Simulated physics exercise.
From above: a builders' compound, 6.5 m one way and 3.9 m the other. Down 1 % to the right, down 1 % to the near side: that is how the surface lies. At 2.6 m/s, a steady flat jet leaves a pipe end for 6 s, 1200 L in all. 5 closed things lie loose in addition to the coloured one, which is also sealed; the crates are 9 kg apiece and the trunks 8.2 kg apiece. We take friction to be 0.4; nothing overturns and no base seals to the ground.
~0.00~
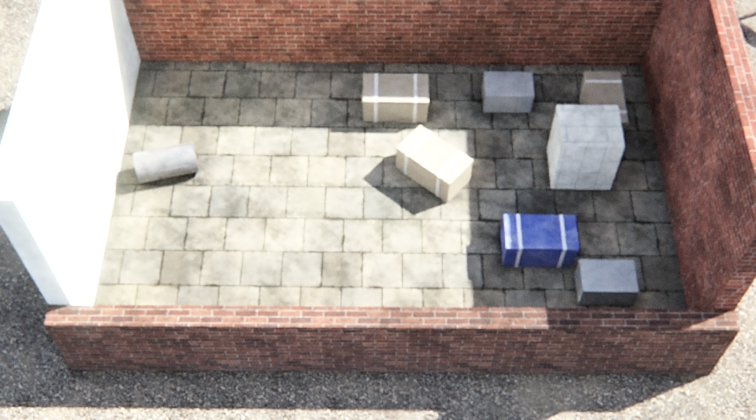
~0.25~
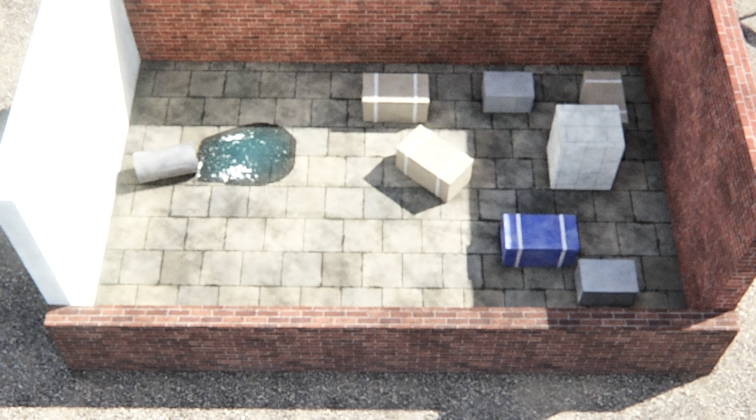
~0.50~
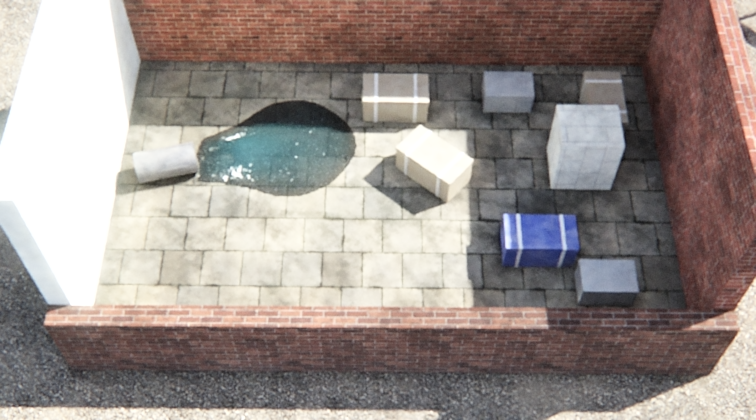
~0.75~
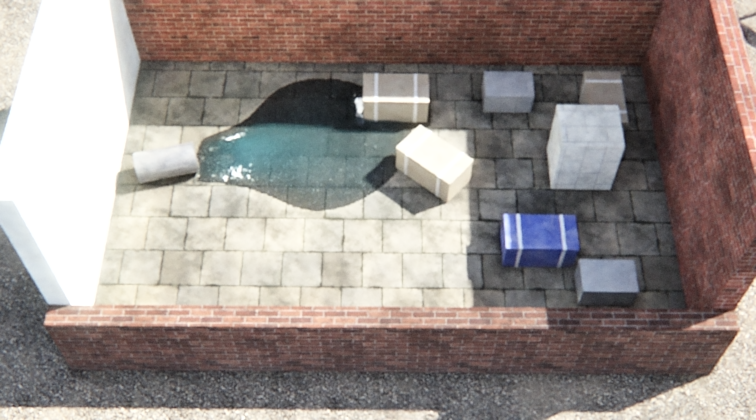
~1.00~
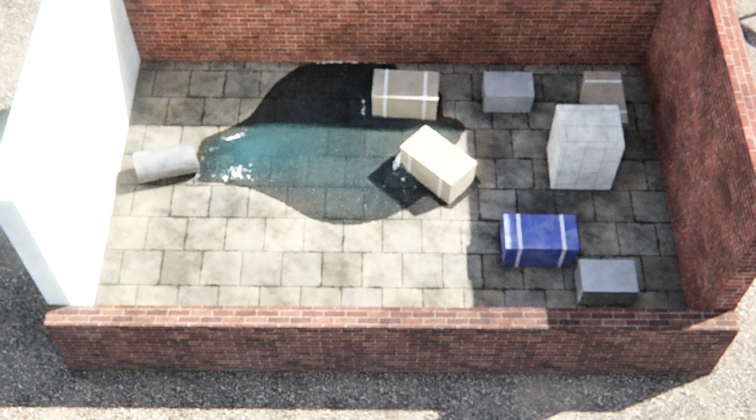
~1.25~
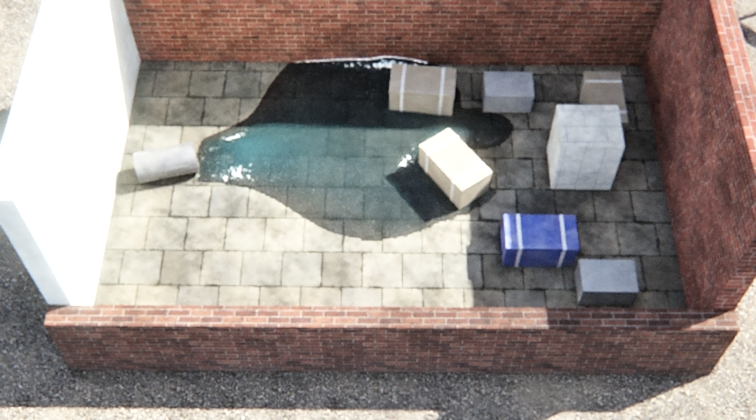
At the start, a blue trunk, pale boxes and grey blocks sit on dry paving inside a walled yard. Water then pours from a pipe on the left and spreads rightward in a widening pool. It reaches two cream boxes, and both shift slightly to the right while the blue trunk stays still.
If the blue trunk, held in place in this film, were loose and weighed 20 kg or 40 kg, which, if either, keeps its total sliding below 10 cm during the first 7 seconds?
Heavy ballast only.
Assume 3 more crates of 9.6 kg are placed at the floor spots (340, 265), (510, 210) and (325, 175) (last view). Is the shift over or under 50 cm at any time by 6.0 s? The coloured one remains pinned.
Order as asked - stays inside, goes beyond, goes beyond.
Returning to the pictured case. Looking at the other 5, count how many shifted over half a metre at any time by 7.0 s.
It adds up to 5.
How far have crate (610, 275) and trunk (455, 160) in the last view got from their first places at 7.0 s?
Respectively, 60 cm and 250 cm.
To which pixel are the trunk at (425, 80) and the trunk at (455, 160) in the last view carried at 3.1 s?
Approx. (538, 73); approx. (539, 173).
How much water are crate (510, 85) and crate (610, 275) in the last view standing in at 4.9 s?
About 16 and 4 cm.
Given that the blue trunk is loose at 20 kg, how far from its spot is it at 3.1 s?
Displacement near 0 cm.
After 1.8 s the blue trunk would be 0 cm from its start with 20 kg and 0 cm from its start with 40 kg; 1 cm of water round it then.
After 3.1 s the blue trunk would be 1 cm from its start with 20 kg and 0 cm from its start with 40 kg; 4 cm of water round it then.
After 4.9 s the blue trunk would be 15 cm from its start with 20 kg and 0 cm from its start with 40 kg; 5 cm of water round it then.
After 7.0 s the blue trunk would be 45 cm from its start with 20 kg and 5 cm from its start with 40 kg; 11 cm of water round it then.
